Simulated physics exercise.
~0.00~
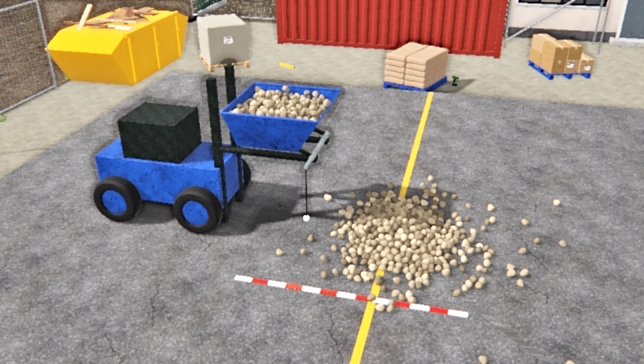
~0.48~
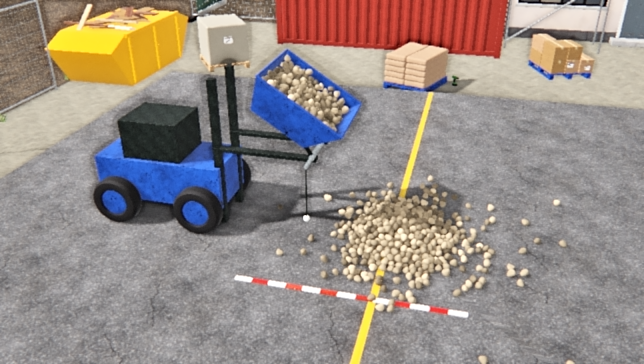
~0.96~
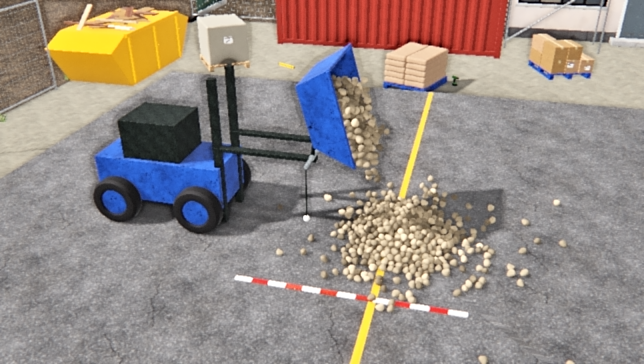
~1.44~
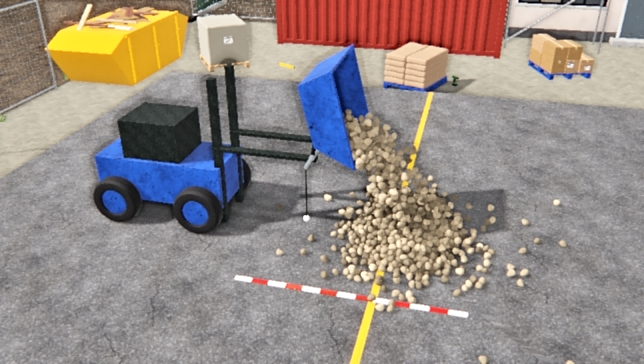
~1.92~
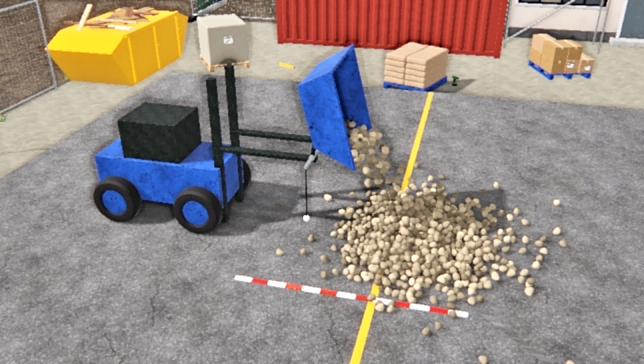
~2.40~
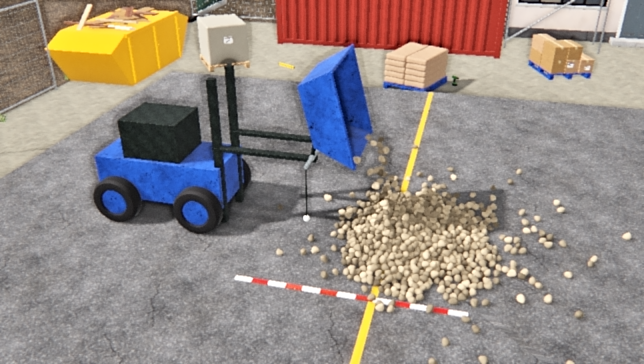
A blue forklift tips its skip, pouring pale stones onto the pile until it empties.
